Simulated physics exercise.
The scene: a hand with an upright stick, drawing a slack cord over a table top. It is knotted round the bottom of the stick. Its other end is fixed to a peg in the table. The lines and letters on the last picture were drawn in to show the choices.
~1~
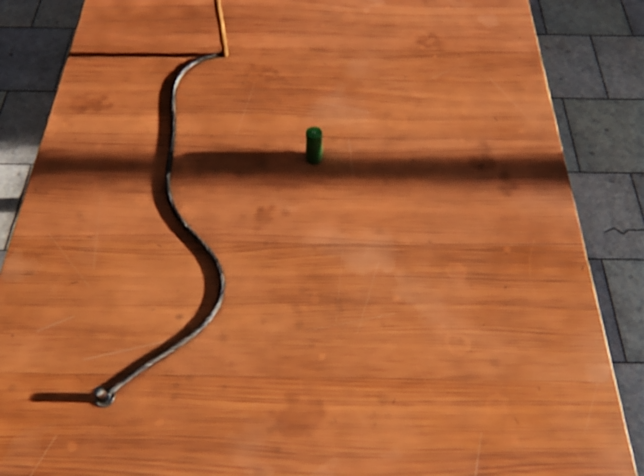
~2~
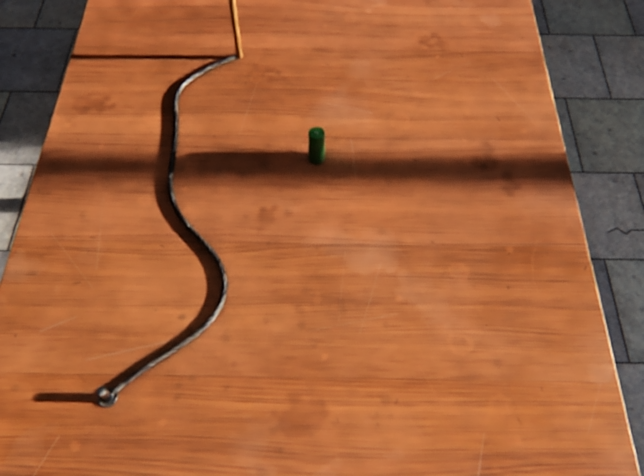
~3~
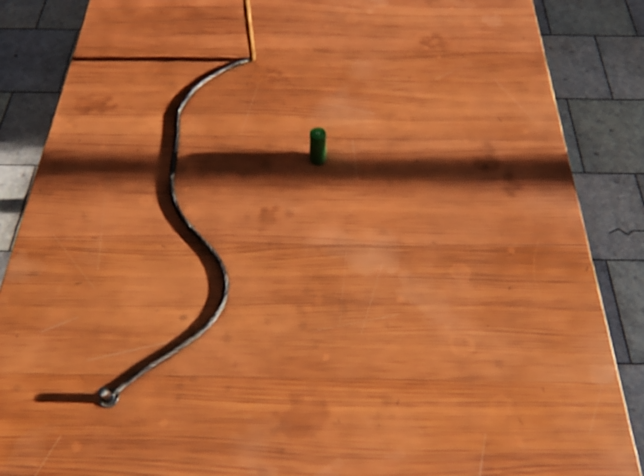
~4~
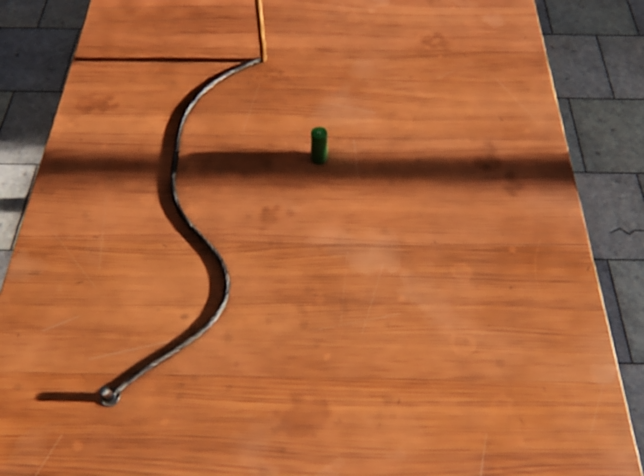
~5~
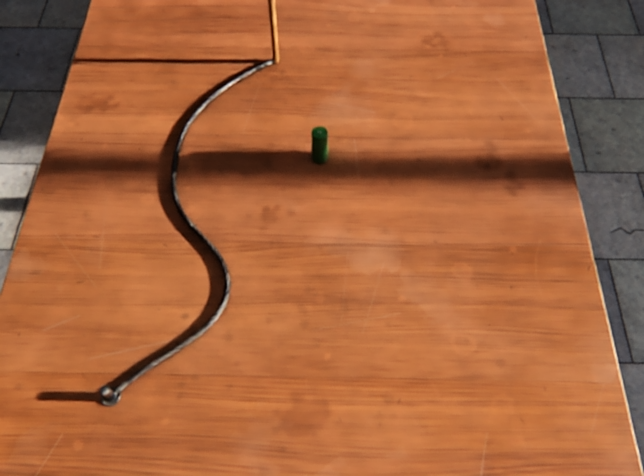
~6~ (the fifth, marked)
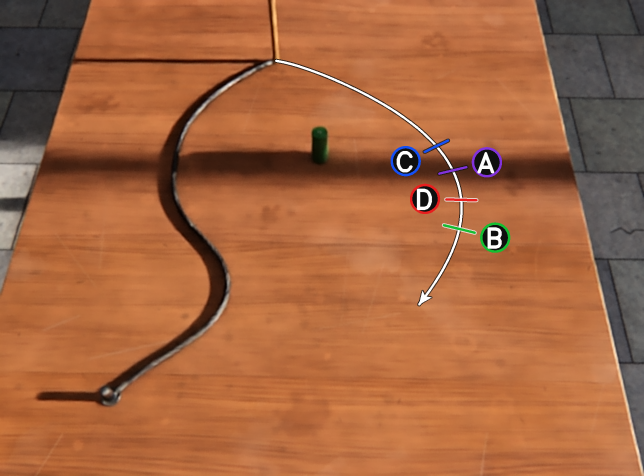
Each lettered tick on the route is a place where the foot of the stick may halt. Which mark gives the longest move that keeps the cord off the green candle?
It should halt at C.
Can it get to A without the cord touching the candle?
No.
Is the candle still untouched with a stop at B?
For that mark, no.
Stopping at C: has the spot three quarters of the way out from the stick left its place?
By then, no.
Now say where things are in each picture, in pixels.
The first picture shows peg (102, 394); green candle (314, 146).
The second picture shows peg (105, 395); green candle (317, 146).
The third picture shows peg (106, 395); green candle (318, 146).
The fourth picture shows peg (107, 394); green candle (319, 146).
The fifth picture shows peg (108, 393); green candle (320, 145).
On the marked copy, A at (453, 170); B at (459, 229); C at (436, 146); D at (461, 200); the route from (276, 61) via (434, 143) to (419, 304).
Taking C. A third of the way, foot of the stick (337, 81), middle of the cord (190, 208).
Two thirds of the way, foot of the stick (394, 112), middle of the cord (204, 204).
When it is over, foot of the stick (436, 147), middle of the cord (221, 202); nothing has been touched.
As for the rest, A brings the cord against the candle; B brings the cord against the candle; D brings the cord against the candle.
